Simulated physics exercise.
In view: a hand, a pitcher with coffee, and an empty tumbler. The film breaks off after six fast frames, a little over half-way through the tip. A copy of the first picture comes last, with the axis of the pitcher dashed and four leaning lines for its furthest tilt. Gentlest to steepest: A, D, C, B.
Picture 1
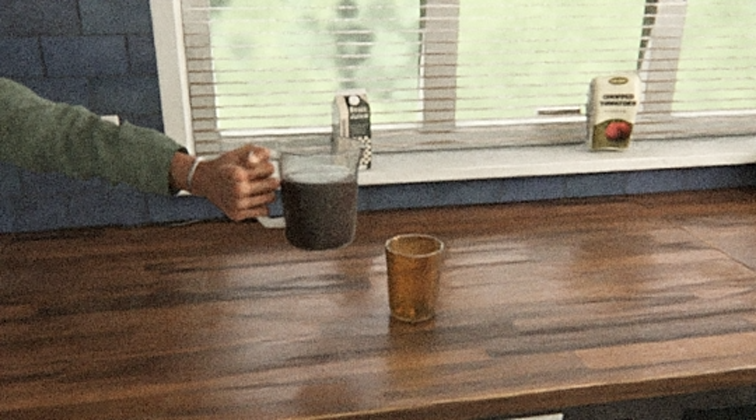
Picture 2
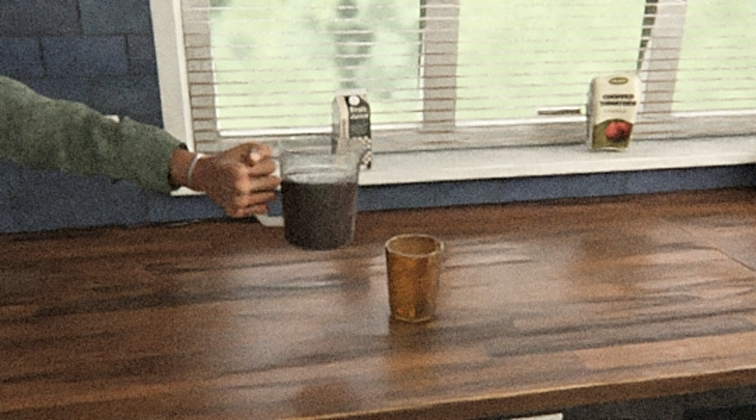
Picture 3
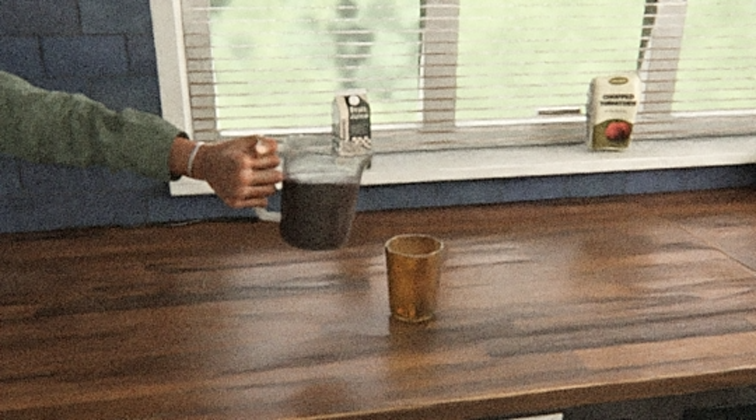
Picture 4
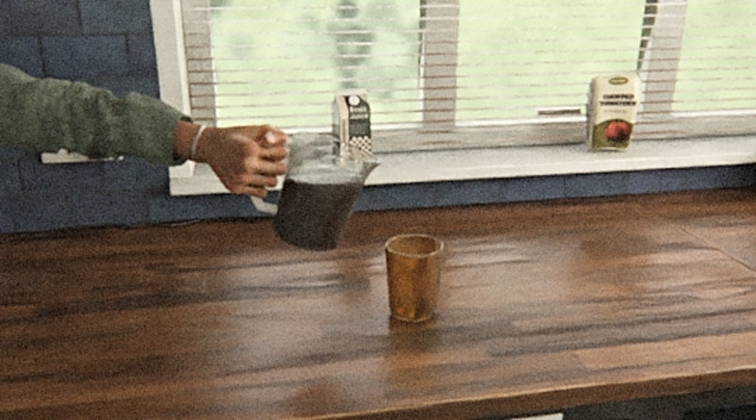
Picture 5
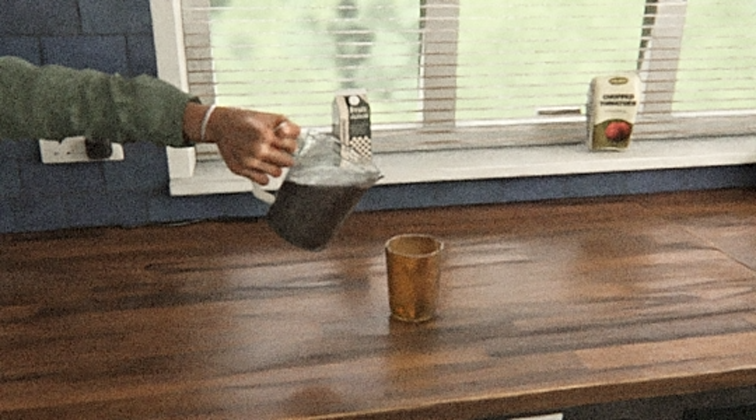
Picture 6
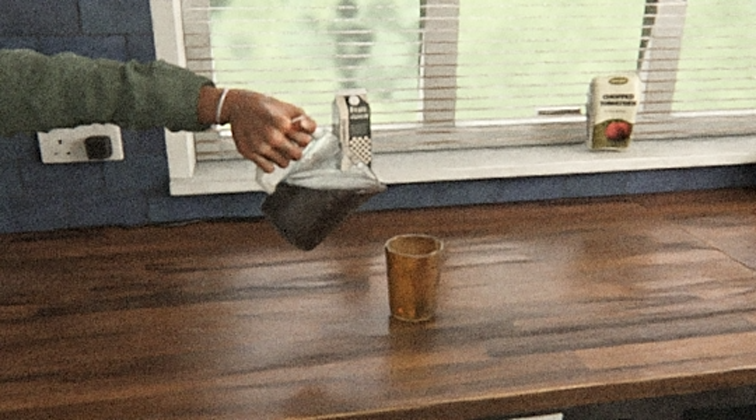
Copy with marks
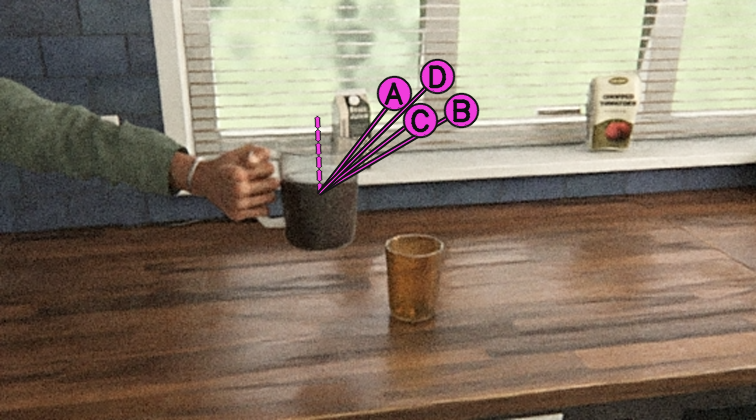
A hand tilts a glass pitcher of dark liquid rightward above an amber tumbler.
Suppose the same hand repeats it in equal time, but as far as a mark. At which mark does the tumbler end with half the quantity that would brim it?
Tilt B does it best.
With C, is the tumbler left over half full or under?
Under.
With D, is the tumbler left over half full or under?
Under half.
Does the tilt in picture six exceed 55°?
No, it does not.
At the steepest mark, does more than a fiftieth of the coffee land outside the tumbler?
No, it does not.
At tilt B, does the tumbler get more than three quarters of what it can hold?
No, less.
In magenta, A at (385, 108); B at (446, 118); C at (404, 127); D at (425, 88).
With A, the tumbler ends with about 4 % of what it can hold.
With B, the tumbler ends with about 49 % of what it can hold.
With C, the tumbler ends with about 28 % of what it can hold.
With D, the tumbler ends with about 13 % of what it can hold.
